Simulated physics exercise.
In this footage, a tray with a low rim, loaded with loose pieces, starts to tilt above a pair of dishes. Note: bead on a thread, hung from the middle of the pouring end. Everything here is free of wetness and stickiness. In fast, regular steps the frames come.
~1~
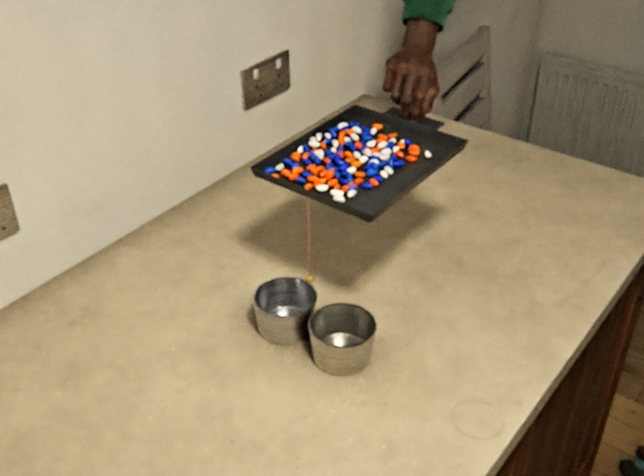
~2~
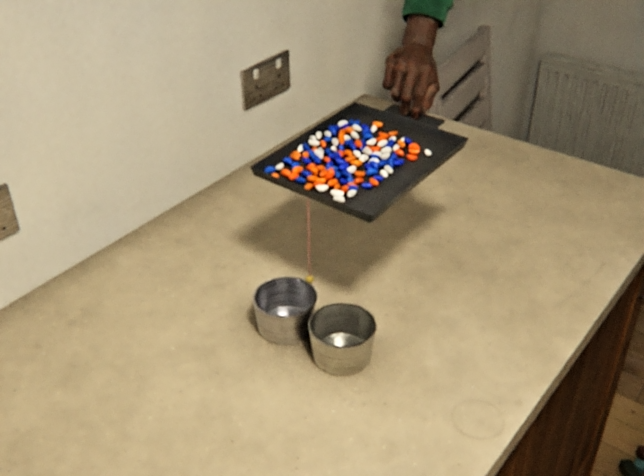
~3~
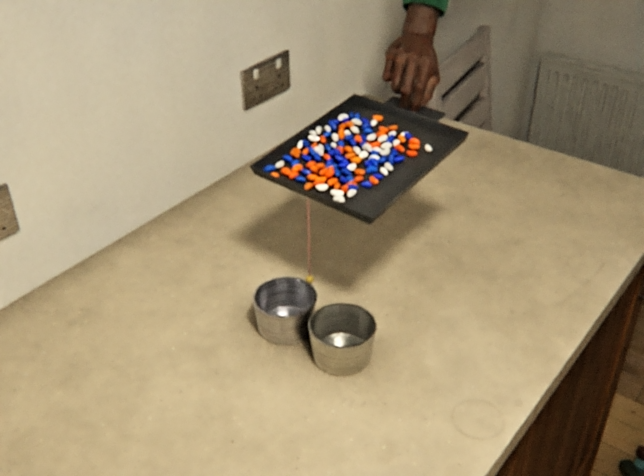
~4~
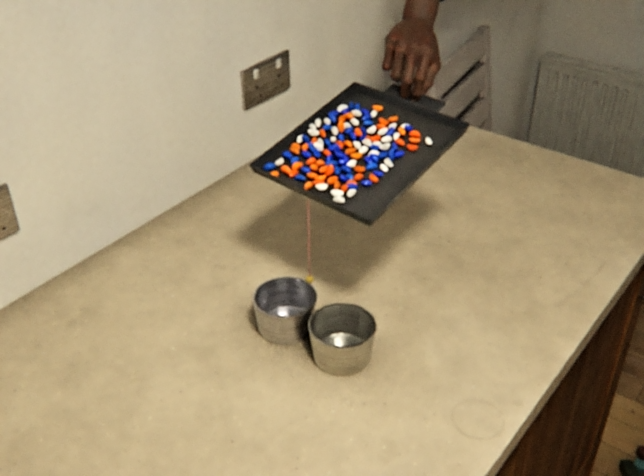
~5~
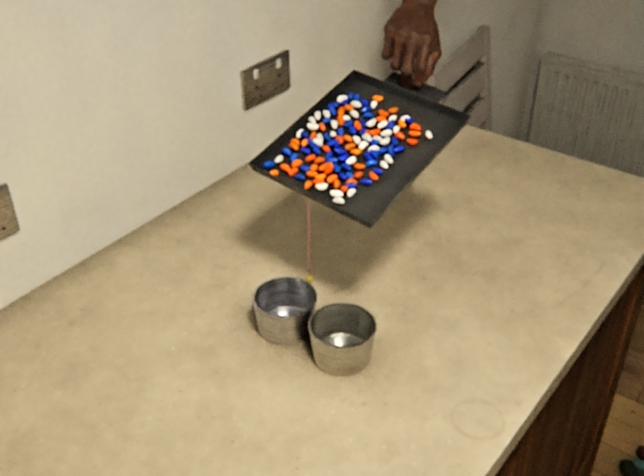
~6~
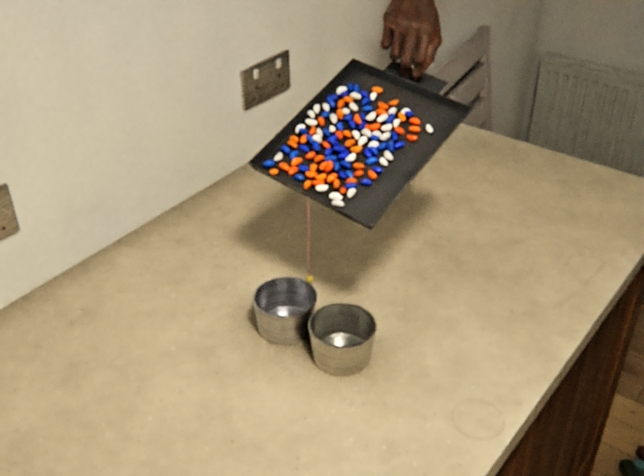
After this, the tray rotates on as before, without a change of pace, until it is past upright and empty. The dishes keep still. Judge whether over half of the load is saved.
So the dishes get the majority of the load, I reckon.
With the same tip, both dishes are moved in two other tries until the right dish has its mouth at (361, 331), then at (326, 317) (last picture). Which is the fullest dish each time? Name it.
Well, first the one further right, then the one further right.
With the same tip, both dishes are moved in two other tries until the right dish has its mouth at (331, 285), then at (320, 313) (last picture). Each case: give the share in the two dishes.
First position: Some 0 %; second position: Some 40 %.
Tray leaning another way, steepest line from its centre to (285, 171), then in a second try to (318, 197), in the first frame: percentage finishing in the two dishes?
Roughly 10 % in the first case and 50 % in the second.
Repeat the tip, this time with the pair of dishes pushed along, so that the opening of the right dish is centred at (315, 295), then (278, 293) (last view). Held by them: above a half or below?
Short of half and then Short of half.
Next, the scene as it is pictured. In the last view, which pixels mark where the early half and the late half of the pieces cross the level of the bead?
Starting near (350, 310), moving on to near (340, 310).
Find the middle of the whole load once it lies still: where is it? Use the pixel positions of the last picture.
Around (345, 351).
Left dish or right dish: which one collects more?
The one to the right.
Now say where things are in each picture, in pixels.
Corners of the pouring end at (254, 167) and (371, 213), level; middle of the load at (350, 160), jelly beans; left dish at (265, 325); right dish at (323, 355); bead on its thread at (310, 279), in the first picture.
Corners of the pouring end at (254, 166) and (371, 213), level; middle of the load at (350, 159), in the second picture.
Corners of the pouring end at (254, 165) and (371, 215), tipped barely, lowest at the right corner; middle of the load at (350, 156), in the third picture.
Corners of the pouring end at (253, 164) and (370, 218), tipped a little, lowest at the right corner; middle of the load at (350, 151), in the fourth picture.
Corners of the pouring end at (253, 163) and (370, 220), tipped a little, lowest at the right corner; middle of the load at (350, 147), in the fifth picture.
Corners of the pouring end at (252, 162) and (370, 223), tipped clearly, lowest at the right corner; middle of the load at (350, 143); left dish at (265, 325); right dish at (323, 355), in the sixth picture.
Soon, tray tipped steeply; most on the tray; a stray few in the right dish; a small part in the air.
A while on, tray tipped past a quarter turn; a small part on the tray; about half in the right dish; a stray few in the left dish; a small part outside both; about a third in the air.
Towards the end, tray tipped past a quarter turn; about two thirds in the right dish; a small part in the left dish; about a third outside both.
Finally, tray tipped past a quarter turn; about two thirds in the right dish; a small part in the left dish; about a third outside both.
